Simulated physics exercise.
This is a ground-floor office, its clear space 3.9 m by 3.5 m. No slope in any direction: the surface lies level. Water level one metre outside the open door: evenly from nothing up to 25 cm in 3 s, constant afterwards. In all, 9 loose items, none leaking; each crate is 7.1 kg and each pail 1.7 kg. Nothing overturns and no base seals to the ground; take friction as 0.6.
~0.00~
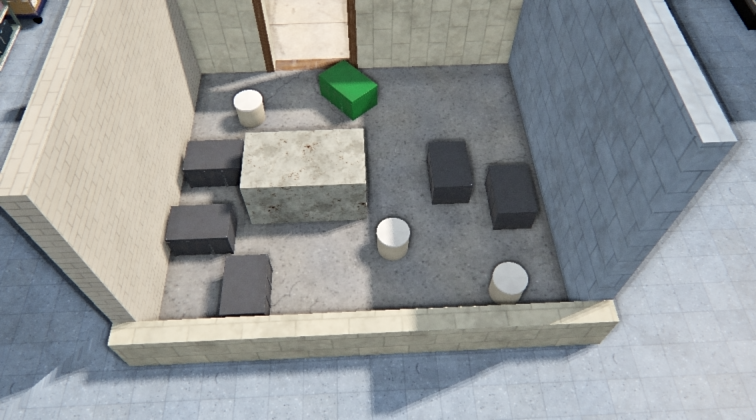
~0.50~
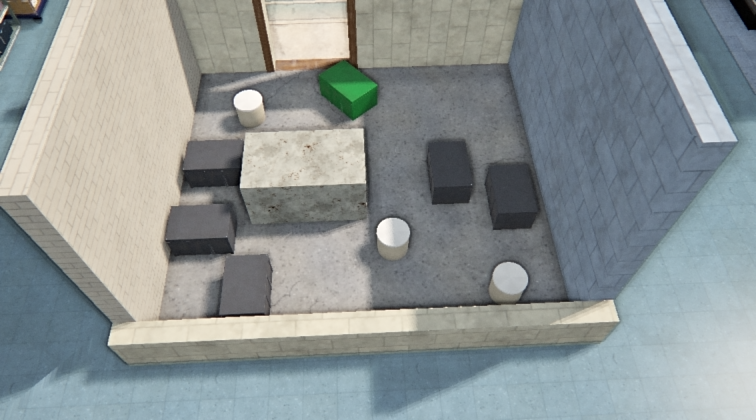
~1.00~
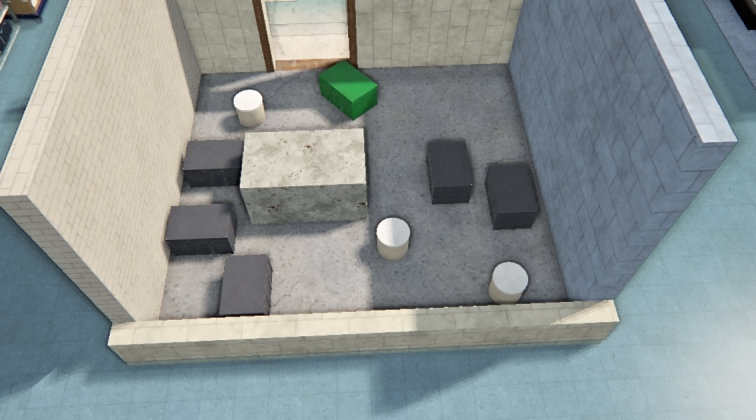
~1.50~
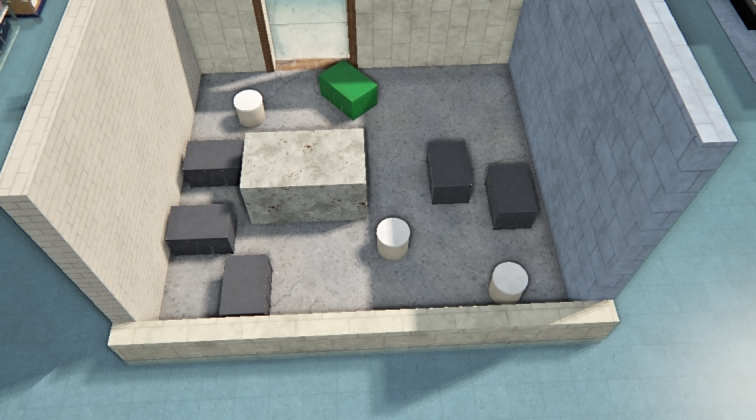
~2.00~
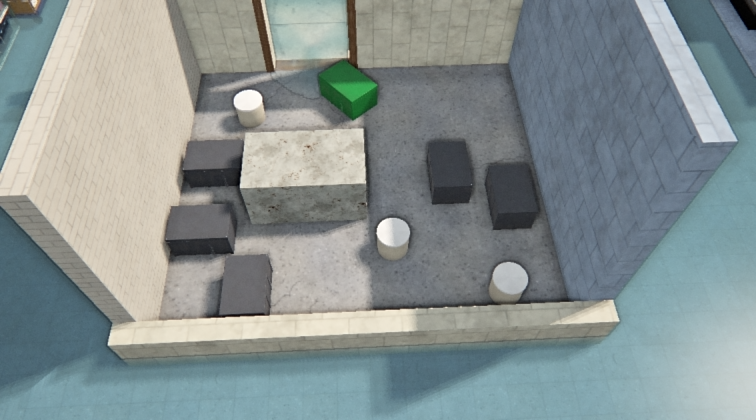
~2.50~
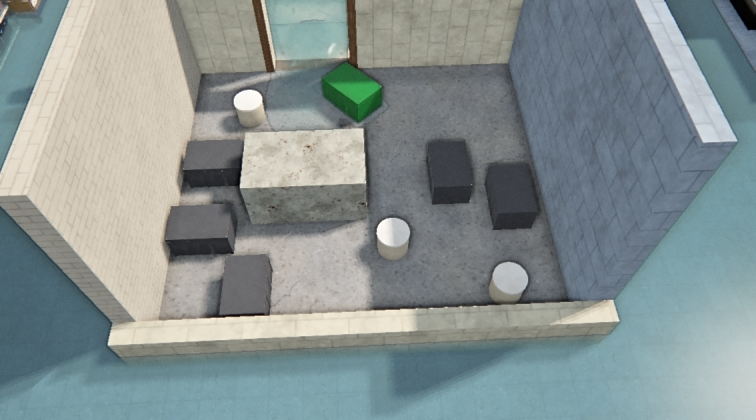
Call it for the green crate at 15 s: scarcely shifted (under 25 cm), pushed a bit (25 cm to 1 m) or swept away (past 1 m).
Pushed a bit.
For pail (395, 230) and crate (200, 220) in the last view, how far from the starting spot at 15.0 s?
The first is 50 cm from its start, the second 300 cm.
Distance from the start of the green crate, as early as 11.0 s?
80 cm, give or take.
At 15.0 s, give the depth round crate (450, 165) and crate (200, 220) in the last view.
Close to 14 and 17 centimetres.
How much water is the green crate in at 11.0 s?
Roughly 9 cm at that moment.
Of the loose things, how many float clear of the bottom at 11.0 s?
At that time the total is 9.
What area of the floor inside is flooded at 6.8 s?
Wet area: Approx. 13 m2.
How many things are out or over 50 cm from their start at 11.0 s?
That would be 8.
After 3.5 s the green crate is near (388, 104), 0.6 m from its start, aground; 0 afloat.
After 6.8 s the green crate is near (496, 83), 1.7 m from its start, afloat; 7 afloat.
After 11.0 s the green crate is near (406, 91), 0.7 m from its start, afloat; 9 afloat.
After 15.0 s the green crate is near (394, 79), 0.5 m from its start, afloat; 9 afloat.
